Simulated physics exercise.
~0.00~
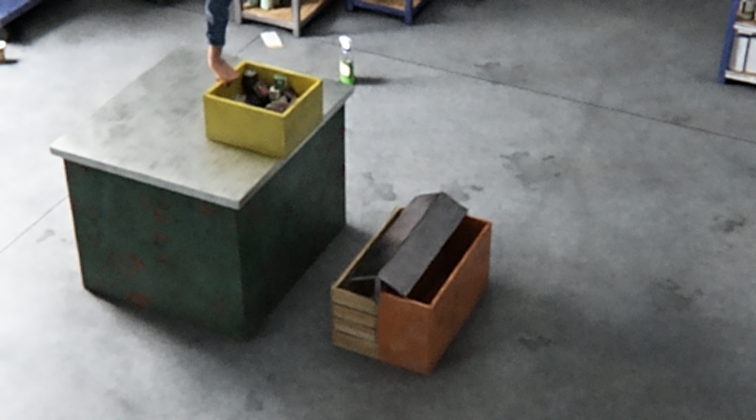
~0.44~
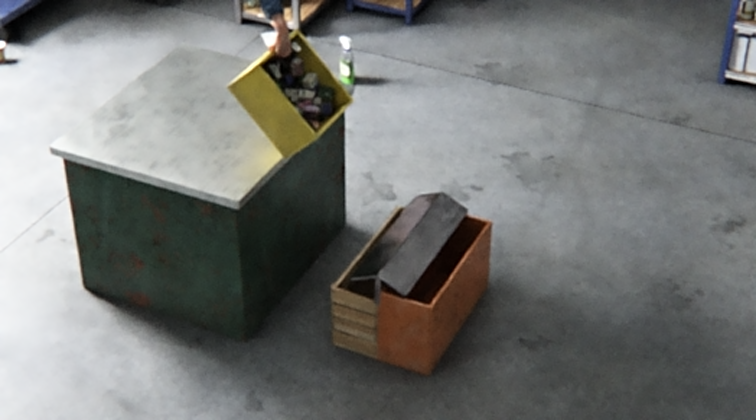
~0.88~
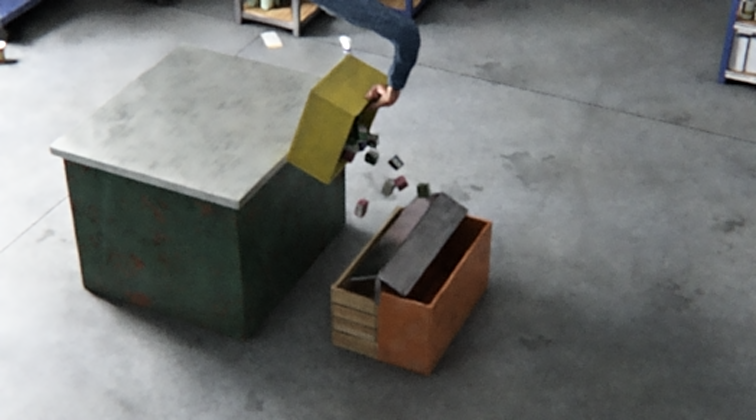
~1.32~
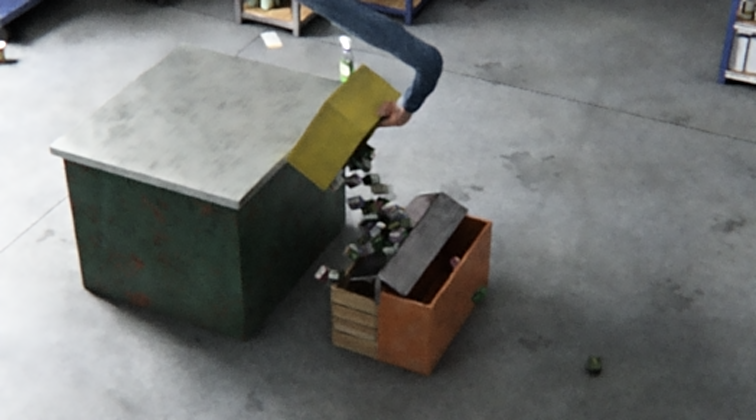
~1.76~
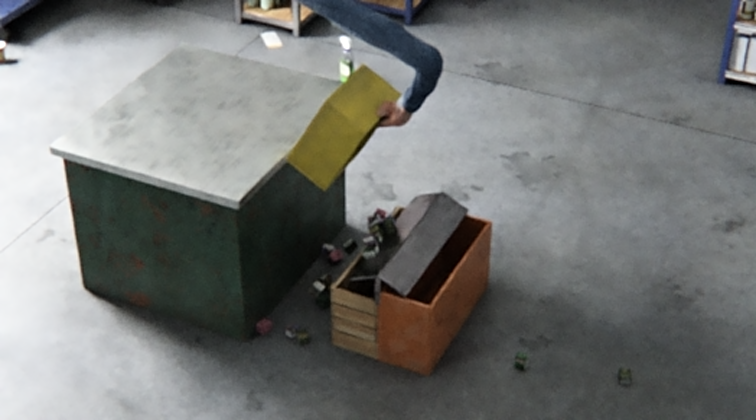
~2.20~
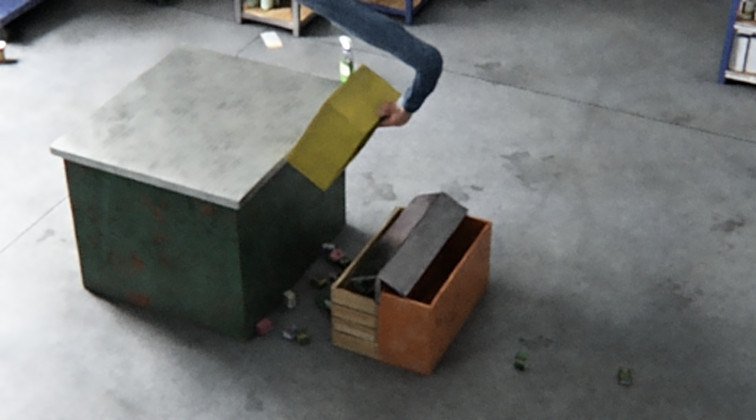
Arm tipping a yellow crate of small cartons off a bench, most dropping into the wooden bin below and others scattering on the floor.
